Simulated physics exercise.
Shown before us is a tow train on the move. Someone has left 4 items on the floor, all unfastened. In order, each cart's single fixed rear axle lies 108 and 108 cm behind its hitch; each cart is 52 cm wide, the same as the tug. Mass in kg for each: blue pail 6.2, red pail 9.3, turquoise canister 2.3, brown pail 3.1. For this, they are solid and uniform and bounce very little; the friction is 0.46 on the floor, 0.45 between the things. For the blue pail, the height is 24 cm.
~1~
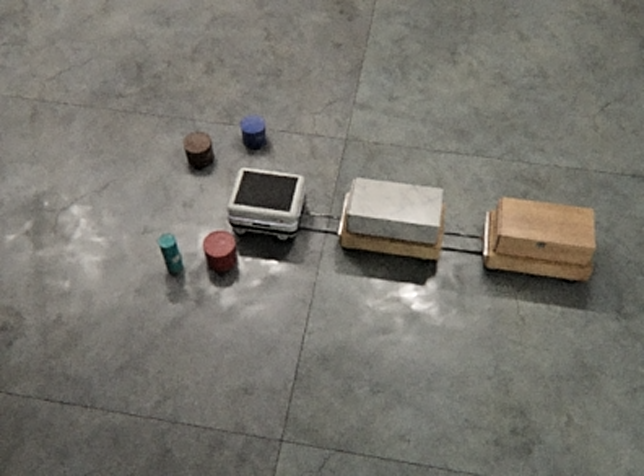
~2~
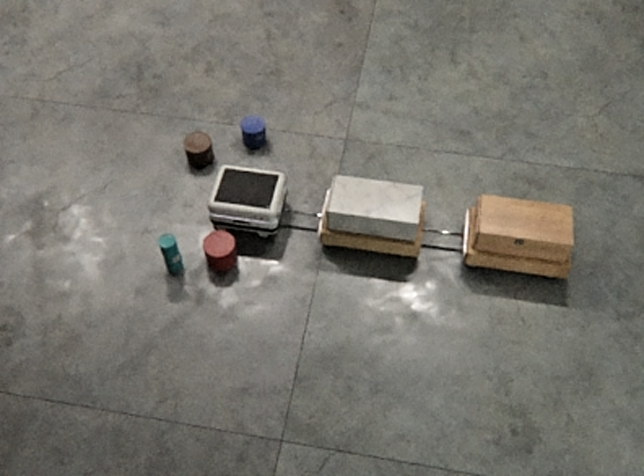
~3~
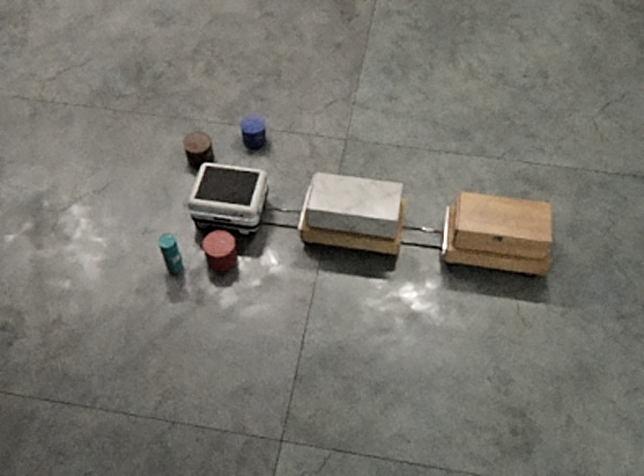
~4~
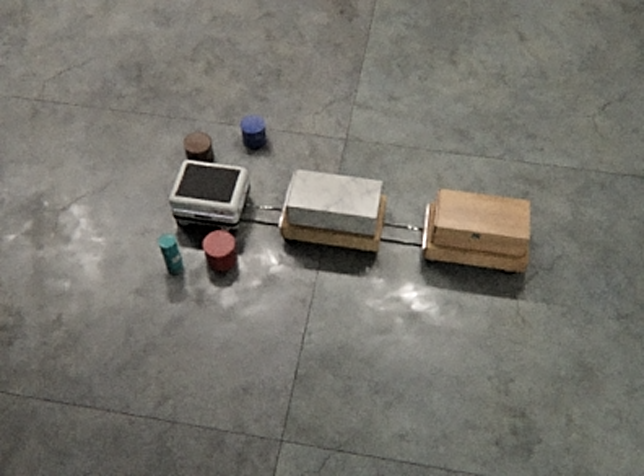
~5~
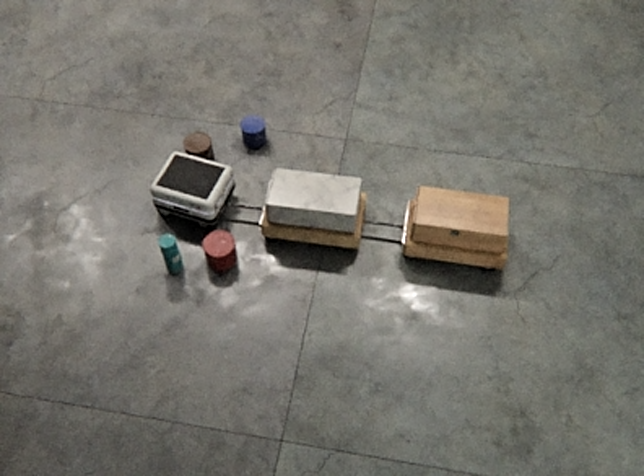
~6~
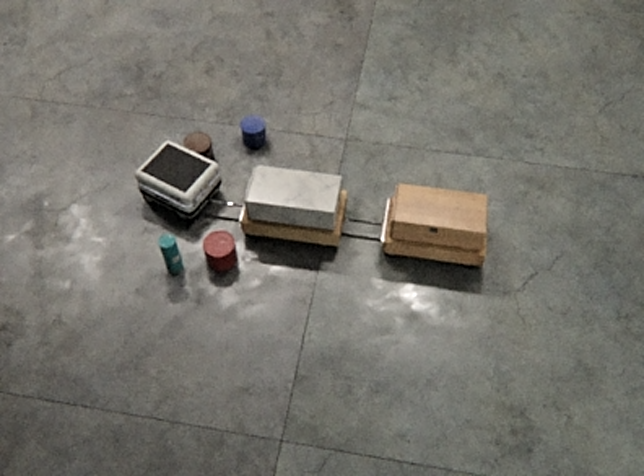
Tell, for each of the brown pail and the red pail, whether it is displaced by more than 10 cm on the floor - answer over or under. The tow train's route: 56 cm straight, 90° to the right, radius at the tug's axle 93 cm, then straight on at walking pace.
Brown pail: Over, red pail: Under.
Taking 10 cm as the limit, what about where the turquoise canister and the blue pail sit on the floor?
First the turquoise canister: It stays in position; then the blue pail: It departs its position.
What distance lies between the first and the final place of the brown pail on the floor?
I'd say about 152 cm between start and finish.
Then, 1.30 s after the last picture, tug 179 cm along; brown pail slid 16 cm near (200, 138).
Then, 2.90 s after the last picture, tug 290 cm along; brown pail slid 97 cm near (221, 83).
Then, 4.90 s after the last picture, tug 428 cm along; brown pail slid 122 cm near (239, 69); blue pail slid 23 cm.
At rest, not toppled but over 10 cm from the start, blue pail and brown pail; the other 2 in place, give or take 10 cm. Seen from the same camera at the end, brown pail near (253, 53), red pail near (220, 251).
